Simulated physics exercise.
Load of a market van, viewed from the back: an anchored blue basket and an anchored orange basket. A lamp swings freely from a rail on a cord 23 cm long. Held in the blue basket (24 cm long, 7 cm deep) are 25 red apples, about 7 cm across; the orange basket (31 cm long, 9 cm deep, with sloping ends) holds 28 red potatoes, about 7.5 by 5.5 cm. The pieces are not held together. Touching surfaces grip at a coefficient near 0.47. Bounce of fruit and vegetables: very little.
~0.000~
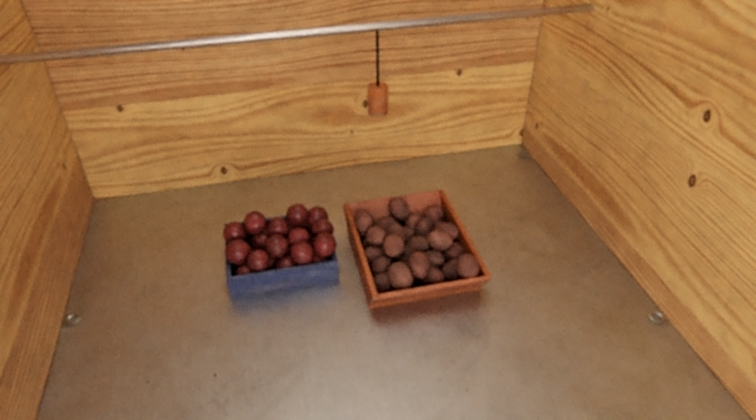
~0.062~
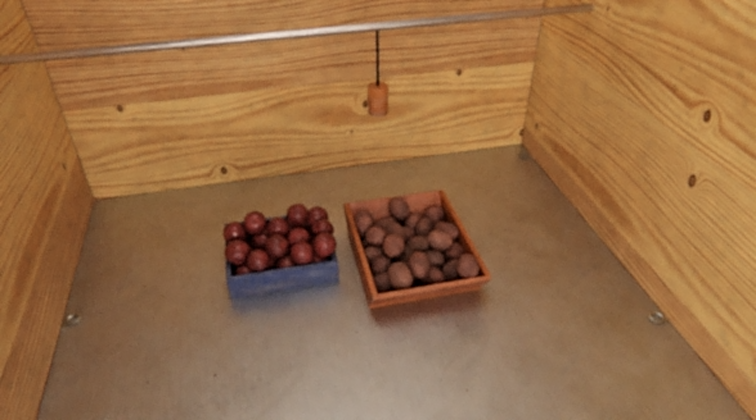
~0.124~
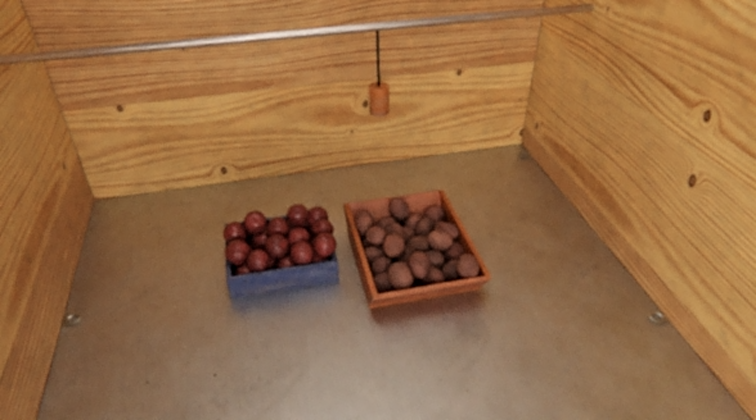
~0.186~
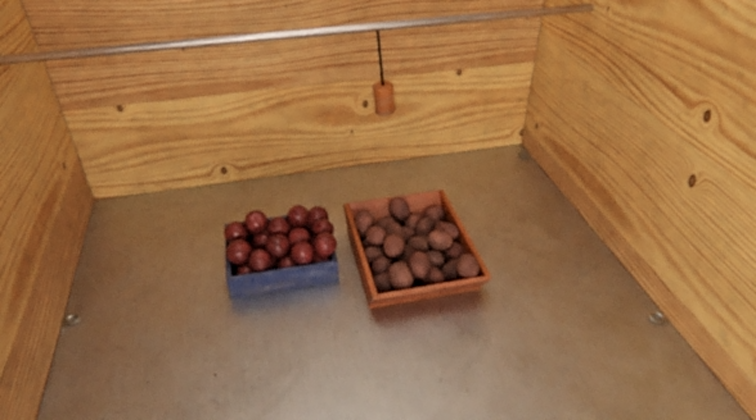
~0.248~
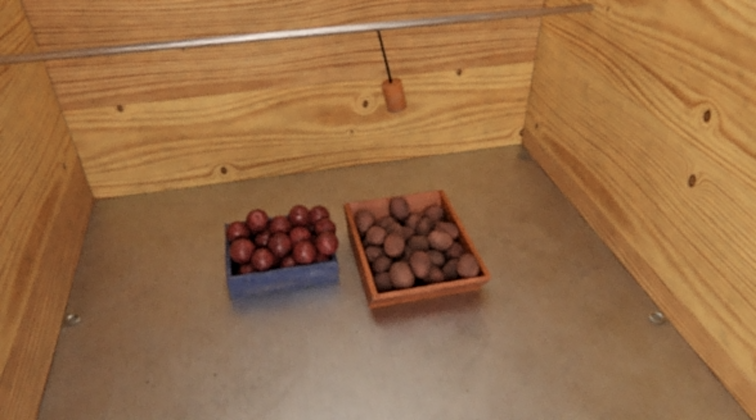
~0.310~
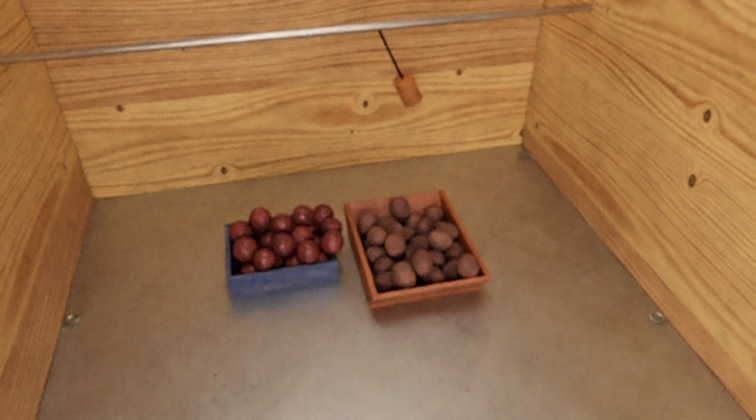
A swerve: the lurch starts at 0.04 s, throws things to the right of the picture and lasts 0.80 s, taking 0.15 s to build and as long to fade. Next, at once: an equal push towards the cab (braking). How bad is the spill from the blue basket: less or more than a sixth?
The amount lost ends up past a sixth.
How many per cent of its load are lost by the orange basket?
For the orange basket, 0 percent.
After 0.62 s, 4 of 25 out of the blue basket and 0 of 28 out of the orange basket.
After 1.00 s, 6 of 25 out of the blue basket and 0 of 28 out of the orange basket.
After 1.55 s, 9 of 25 out of the blue basket and 0 of 28 out of the orange basket.
Final count (at 2.24 s), 9 of 25 out of the blue basket and 0 of 28 out of the orange basket. Asked share, 9 of 25, 36 per cent.
